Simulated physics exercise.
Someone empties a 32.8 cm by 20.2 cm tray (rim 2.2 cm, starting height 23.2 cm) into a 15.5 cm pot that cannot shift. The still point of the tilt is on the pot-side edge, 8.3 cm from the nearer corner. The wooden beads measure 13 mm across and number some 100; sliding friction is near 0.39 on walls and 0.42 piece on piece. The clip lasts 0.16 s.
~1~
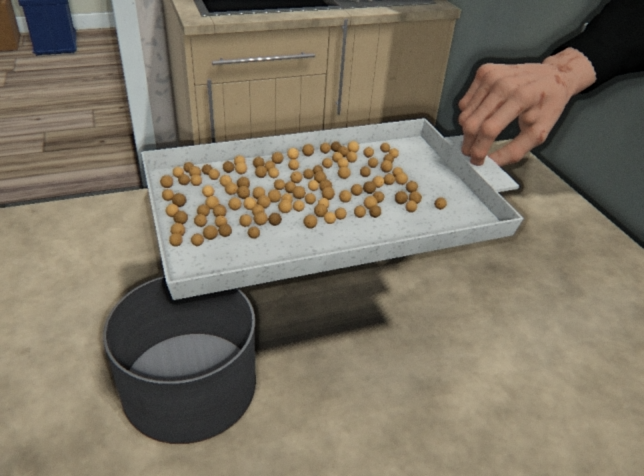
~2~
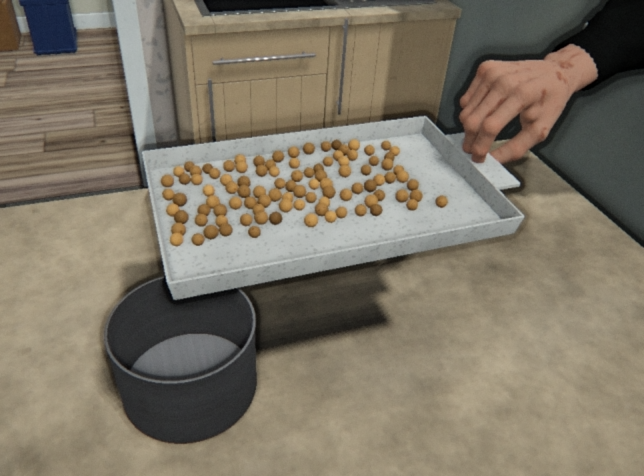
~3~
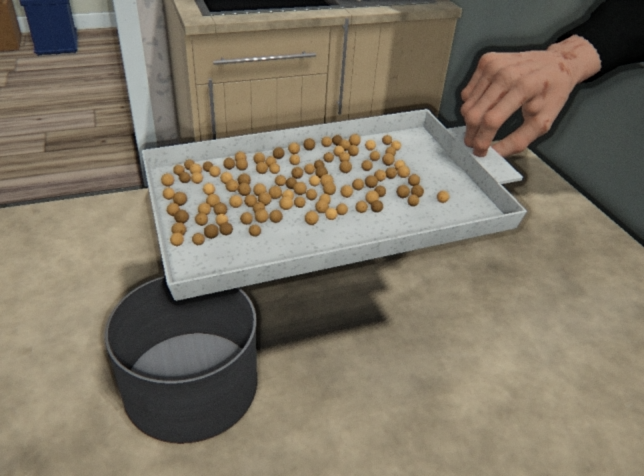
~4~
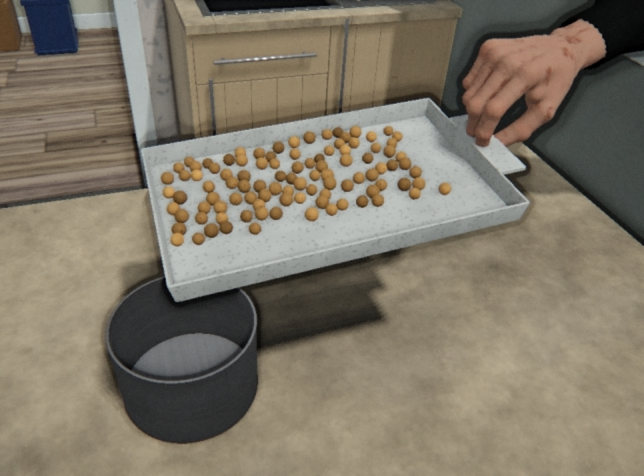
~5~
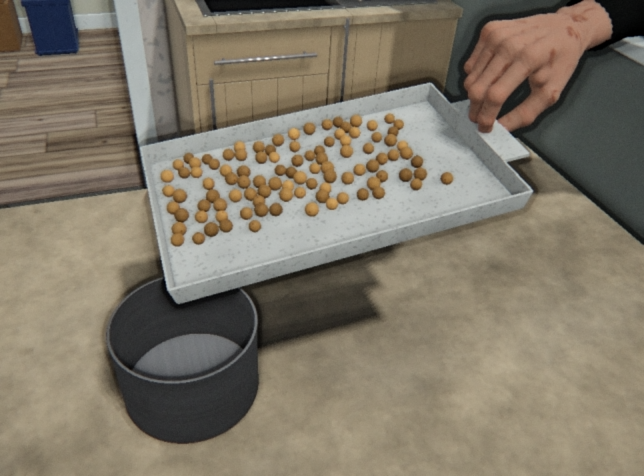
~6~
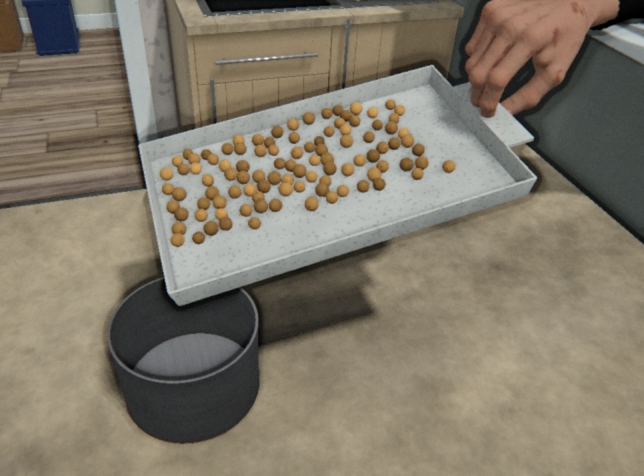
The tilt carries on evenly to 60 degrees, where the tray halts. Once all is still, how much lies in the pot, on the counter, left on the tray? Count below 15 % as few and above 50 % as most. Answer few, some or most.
In the pot: Few; on the counter: Some; left on the tray: Most.
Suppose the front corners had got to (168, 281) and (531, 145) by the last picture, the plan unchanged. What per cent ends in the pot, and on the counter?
Pot 0, counter 30.
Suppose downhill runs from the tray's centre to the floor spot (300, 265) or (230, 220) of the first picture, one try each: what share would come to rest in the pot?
About 0 and 0 per cent.
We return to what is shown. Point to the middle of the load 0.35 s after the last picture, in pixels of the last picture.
At about (200, 211).
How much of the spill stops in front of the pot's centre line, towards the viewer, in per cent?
Some 100 per cent.
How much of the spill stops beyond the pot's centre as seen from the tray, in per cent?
Some 100 per cent.
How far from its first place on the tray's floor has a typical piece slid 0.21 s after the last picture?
About 3 cm.
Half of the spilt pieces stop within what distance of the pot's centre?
Roughly 26 cm.
Then, 0.21 s after the last picture, tilt 37 degrees; the tray holds 100 %, the pot 0 %.
Then, 0.35 s after the last picture, tilt 53 degrees; the tray holds 100 %, the pot 0 %.
Then, 0.62 s after the last picture, tilt 60 degrees; the tray holds 70 %, the pot 0 %.
In the end, pot 0 %, counter 35 %, tray 60 %.
